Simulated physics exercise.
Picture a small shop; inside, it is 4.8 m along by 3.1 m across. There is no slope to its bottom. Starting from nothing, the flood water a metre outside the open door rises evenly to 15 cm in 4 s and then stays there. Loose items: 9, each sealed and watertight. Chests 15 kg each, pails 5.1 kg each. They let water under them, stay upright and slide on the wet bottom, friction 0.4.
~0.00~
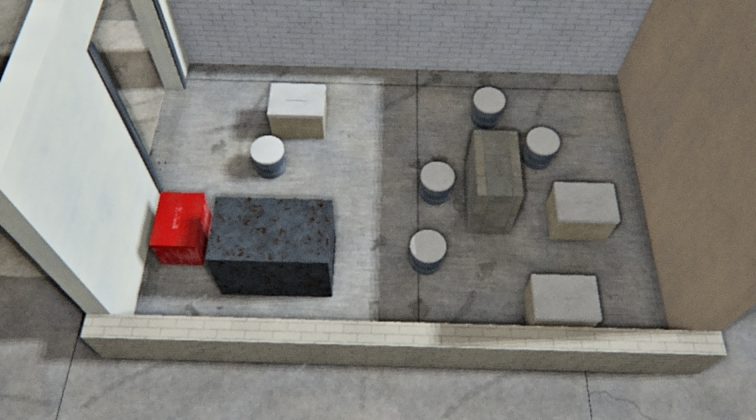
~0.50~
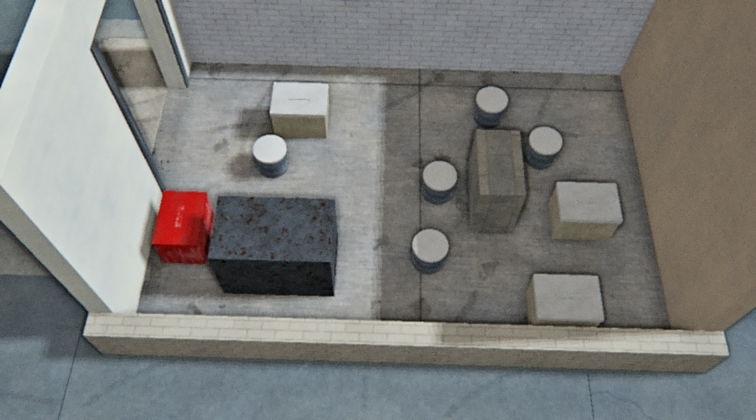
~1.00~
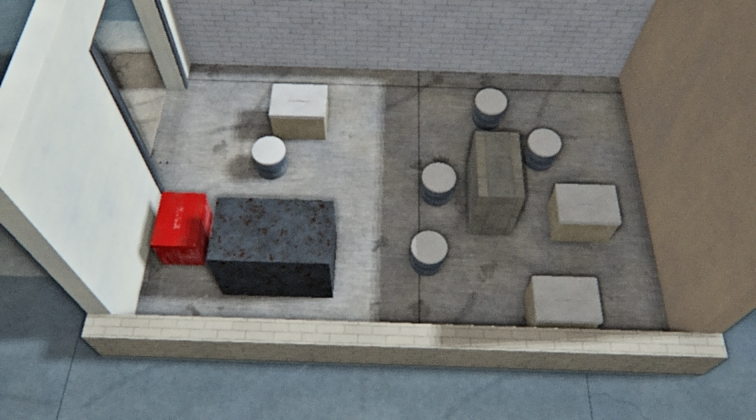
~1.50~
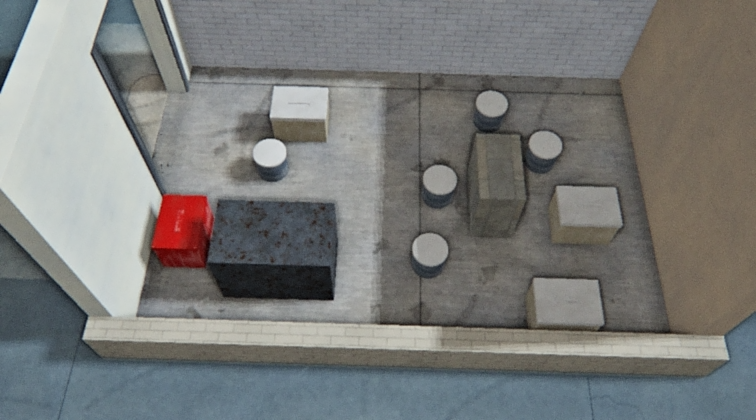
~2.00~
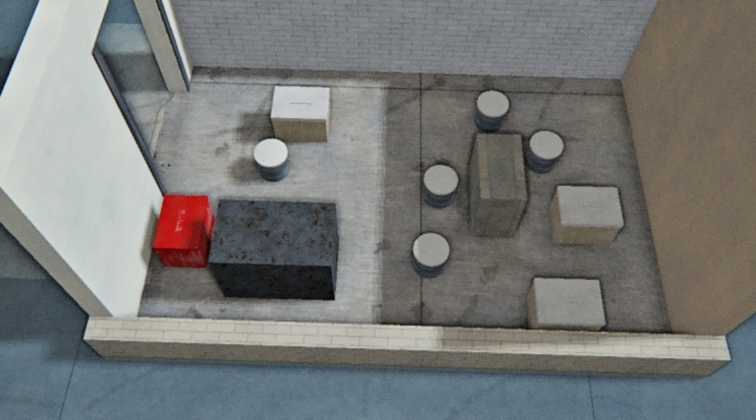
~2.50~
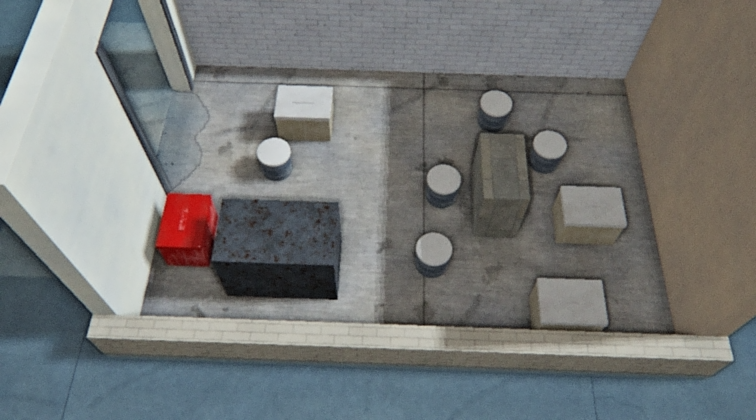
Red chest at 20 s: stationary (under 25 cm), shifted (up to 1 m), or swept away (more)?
Result: Long displacement.
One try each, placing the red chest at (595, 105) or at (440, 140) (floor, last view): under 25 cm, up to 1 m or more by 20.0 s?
First try: It covers a big distance; second try: It covers a big distance.
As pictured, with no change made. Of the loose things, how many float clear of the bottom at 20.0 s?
Of them, 9.
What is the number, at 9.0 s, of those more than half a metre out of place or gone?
At that moment it comes to 3.
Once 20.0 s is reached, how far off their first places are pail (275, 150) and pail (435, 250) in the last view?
In turn: 300 cm, 200 cm.
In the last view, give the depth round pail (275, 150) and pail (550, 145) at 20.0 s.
Roughly 12 and 13 cm.
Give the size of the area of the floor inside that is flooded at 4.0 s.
Flooded: Near 2.0 m2.
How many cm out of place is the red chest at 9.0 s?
By then it has shifted roughly 0 cm.
After 4.0 s the red chest is near (184, 220), 0.0 m from its start, aground; 0 afloat.
After 9.0 s the red chest is near (184, 220), 0.0 m from its start, aground; 0 afloat.
After 16.0 s the red chest is near (183, 219), 0.0 m from its start, afloat; 9 afloat.
After 20.0 s the red chest is near (359, 127), 1.9 m from its start, afloat; 9 afloat.
